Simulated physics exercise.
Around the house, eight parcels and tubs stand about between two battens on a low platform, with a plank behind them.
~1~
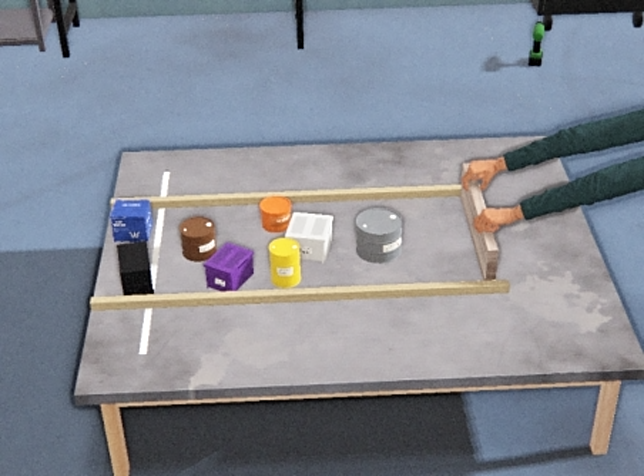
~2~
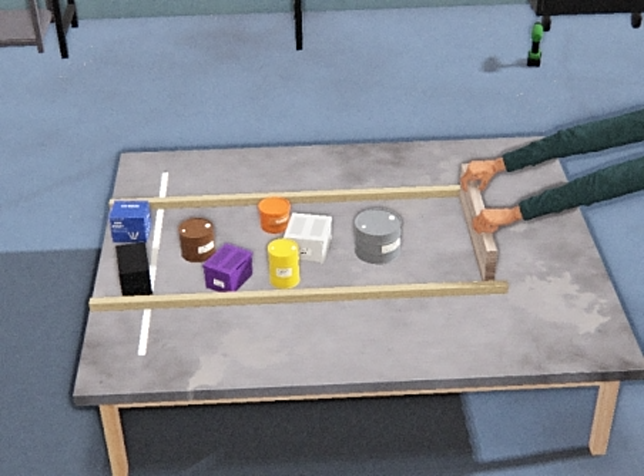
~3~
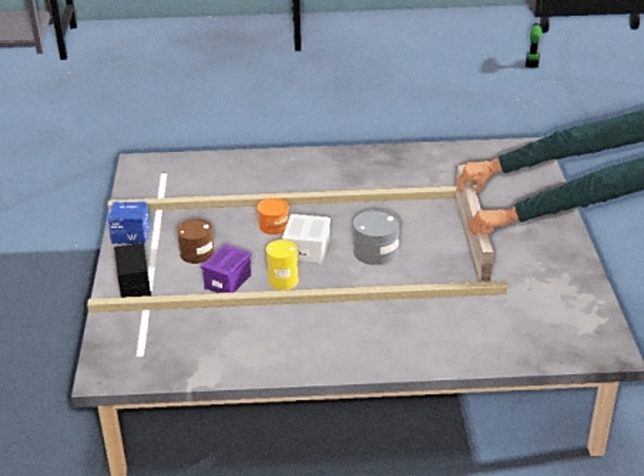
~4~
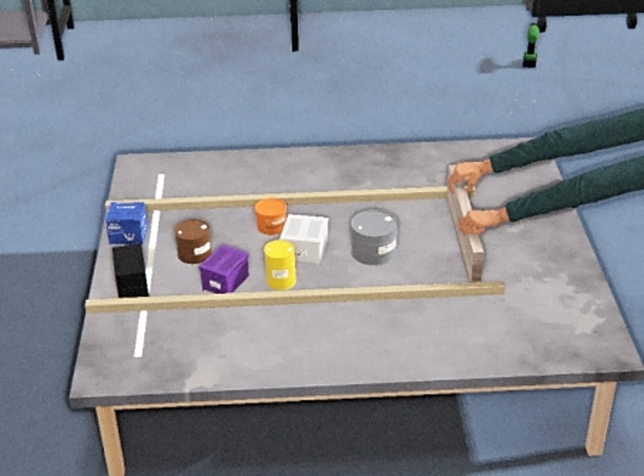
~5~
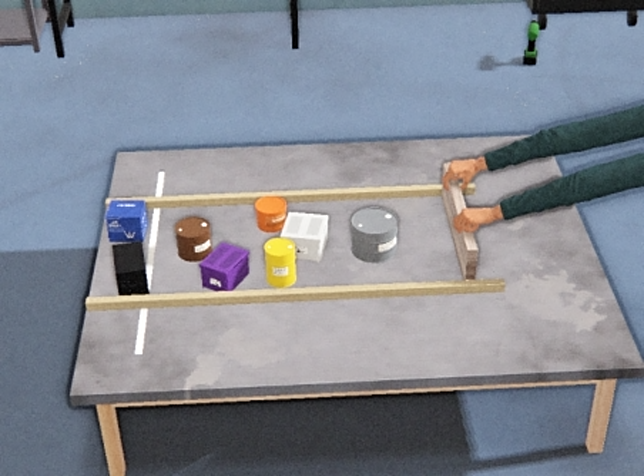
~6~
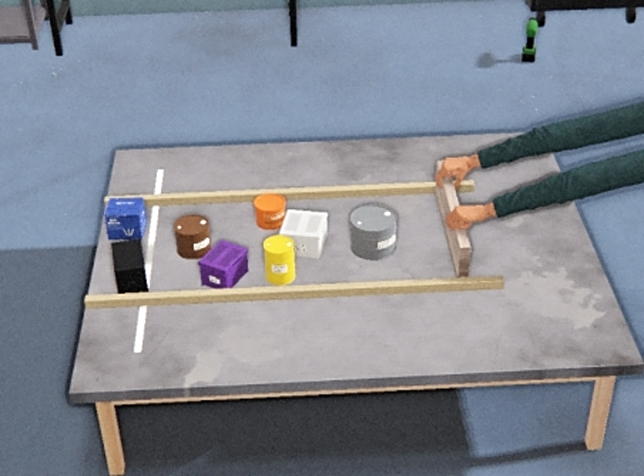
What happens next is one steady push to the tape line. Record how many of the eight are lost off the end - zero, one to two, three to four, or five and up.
After that push, what drops off the edge is more than two, under five.
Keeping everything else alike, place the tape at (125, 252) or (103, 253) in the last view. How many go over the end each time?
On the ground you'd count 5 the first time and 8 the second.
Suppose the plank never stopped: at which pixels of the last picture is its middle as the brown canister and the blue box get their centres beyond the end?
Roughly at (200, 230) and roughly at (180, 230).
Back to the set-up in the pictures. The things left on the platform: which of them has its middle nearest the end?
The purple tote, it is.
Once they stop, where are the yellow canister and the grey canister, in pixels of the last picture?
The yellow canister settles near (130, 266); as for the grey canister, near (125, 244).
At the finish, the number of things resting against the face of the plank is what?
It adds up to 3.
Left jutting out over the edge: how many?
Answer: 1.
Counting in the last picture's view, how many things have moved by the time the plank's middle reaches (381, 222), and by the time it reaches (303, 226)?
I get 1 at the one place and 2 at the other.
Early on, none off yet; blue box at rest near (126, 219); black crate at rest near (130, 268); brown canister at rest near (193, 237).
A while later, none off yet; blue box at rest near (126, 219); black crate at rest near (130, 268); brown canister travelled a little near (179, 238).
Further along, none off yet; blue box travelled a little near (117, 217); black crate moving near (127, 269); brown canister travelled well along near (104, 238).
Finally, the number that fall off is three or four; lost, white tote, brown canister, black crate and blue box.
